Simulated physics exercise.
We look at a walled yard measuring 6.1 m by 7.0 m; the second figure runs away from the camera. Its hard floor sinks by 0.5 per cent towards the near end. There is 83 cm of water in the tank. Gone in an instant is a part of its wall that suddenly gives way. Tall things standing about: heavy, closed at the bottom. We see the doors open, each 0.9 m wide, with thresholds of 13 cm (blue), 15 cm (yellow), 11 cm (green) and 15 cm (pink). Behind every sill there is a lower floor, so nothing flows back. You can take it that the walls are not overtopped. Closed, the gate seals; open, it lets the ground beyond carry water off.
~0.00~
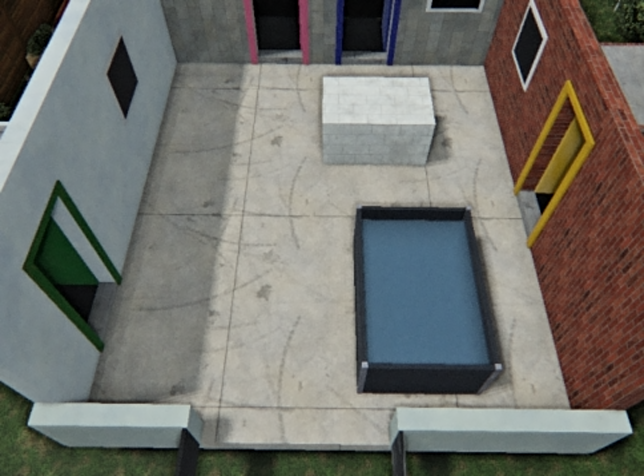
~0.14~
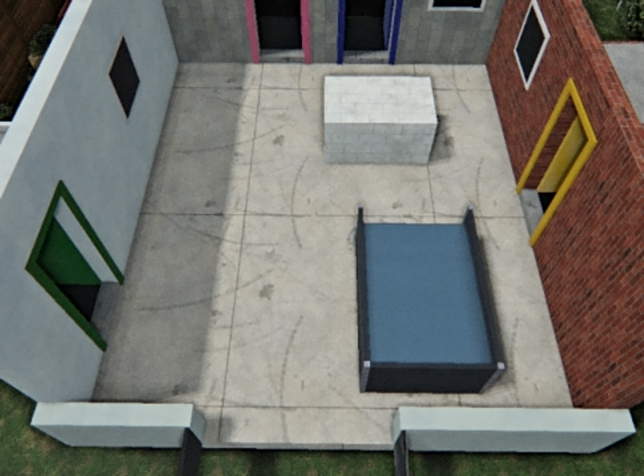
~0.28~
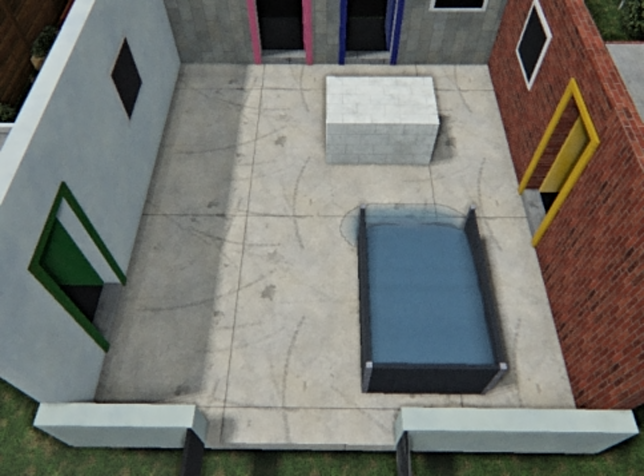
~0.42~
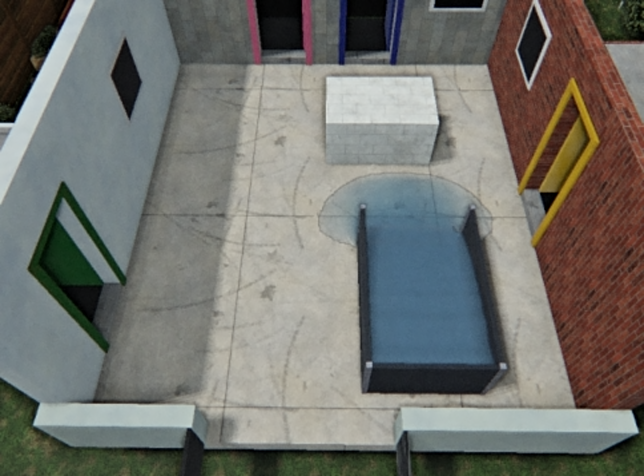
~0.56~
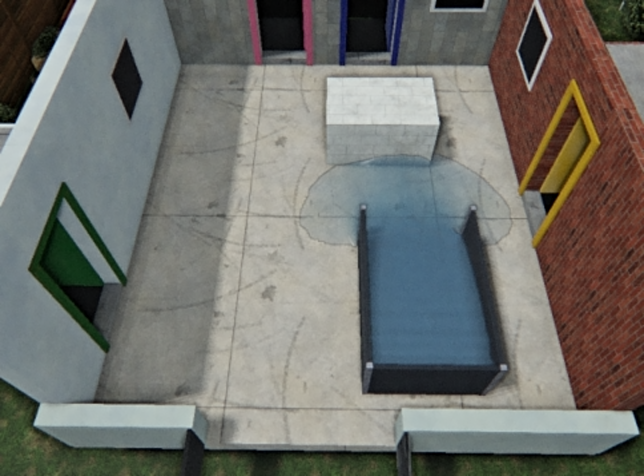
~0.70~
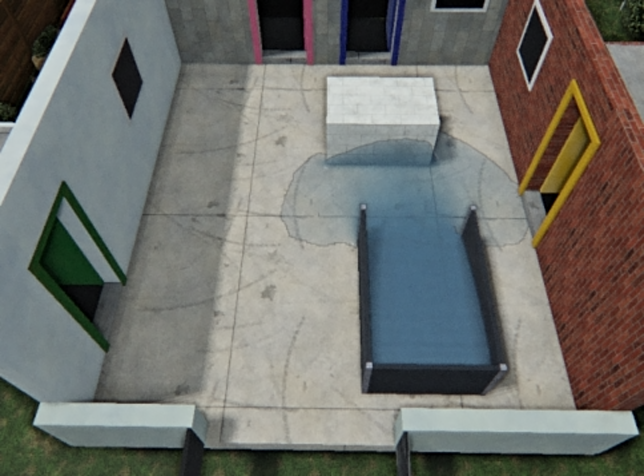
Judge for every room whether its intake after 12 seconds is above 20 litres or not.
As I see it, blue door: Beneath the limit; yellow door: Beneath the limit; green door: Beneath the limit; pink door: Beneath the limit.
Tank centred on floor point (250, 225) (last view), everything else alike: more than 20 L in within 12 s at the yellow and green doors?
Lab note: Yellow door limit not exceeded; green door limit not exceeded.
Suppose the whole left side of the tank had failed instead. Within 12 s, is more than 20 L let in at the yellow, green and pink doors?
Yellow falls short; green exceeds; pink falls short.
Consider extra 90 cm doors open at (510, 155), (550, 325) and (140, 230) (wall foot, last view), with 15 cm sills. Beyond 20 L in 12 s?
Check each in turn: The first succeeds, the second fails, the third fails.
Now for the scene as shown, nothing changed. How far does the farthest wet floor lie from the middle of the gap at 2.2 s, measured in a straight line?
That works out near 5.4 m.
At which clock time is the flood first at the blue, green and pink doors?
The front reaches blue at 2.6 s, green at 3.0 s, pink at 3.2 s.
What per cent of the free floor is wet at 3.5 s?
Wet share: Near 70 percent.
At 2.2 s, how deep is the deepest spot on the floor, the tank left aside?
Depth: Approx. 40 cm.
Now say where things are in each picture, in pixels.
In the first frame, the tank at (421, 283) is whole and still, 83 cm deep.
In the second frame, water pours out on the tank's far side and has run 0.8 m, to (353, 241); typically 10 cm deep outside, 83 cm at the tank's back.
In the third frame, water pours out on the tank's far side and has run 1.0 m, to (347, 222); typically 12 cm deep outside, 83 cm at the tank's back.
In the fourth frame, the front is at (367, 179), 1.4 m from the gap on the tank's far side; 2.8 m2 of floor is under water; 81 cm left at the back of the tank.
In the fifth frame, the front is at (433, 156), 1.9 m from the gap on the tank's far side; 4.4 m2 of floor is under water; 74 cm left at the back of the tank.
In the sixth frame, water pours out on the tank's far side and has run 2.5 m, to (444, 136); typically 6 cm deep outside, 70 cm at the tank's back.
After 1.4 s water covers 25 % of the floor and is deepest (50 cm) near (389, 171); blue door not reached, yellow door 7 cm at the sill, 0 L in, green door not reached, pink door not reached.
After 2.2 s water covers 40 % of the floor and is deepest (40 cm) near (482, 69); blue door not reached, yellow door 6 cm at the sill, 0 L in, green door not reached, pink door not reached.
After 3.5 s water covers 70 % of the floor and is deepest (26 cm) near (484, 81); blue door 9 cm at the sill, 0 L in, yellow door 12 cm at the sill, 0 L in, green door 8 cm at the sill, 0 L in, pink door 3 cm at the sill, 0 L in.
After 7.0 s water covers 90 % of the floor and is deepest (14 cm) near (272, 73); blue door 6 cm at the sill, 0 L in, yellow door 6 cm at the sill, 1 L in, green door 6 cm at the sill, 0 L in, pink door 13 cm at the sill, 1 L in.
After 12.0 s water covers 100 % of the floor and is deepest (11 cm) near (89, 420); blue door 5 cm at the sill, 0 L in, yellow door 4 cm at the sill, 1 L in, green door 9 cm at the sill, 0 L in, pink door 5 cm at the sill, 1 L in.
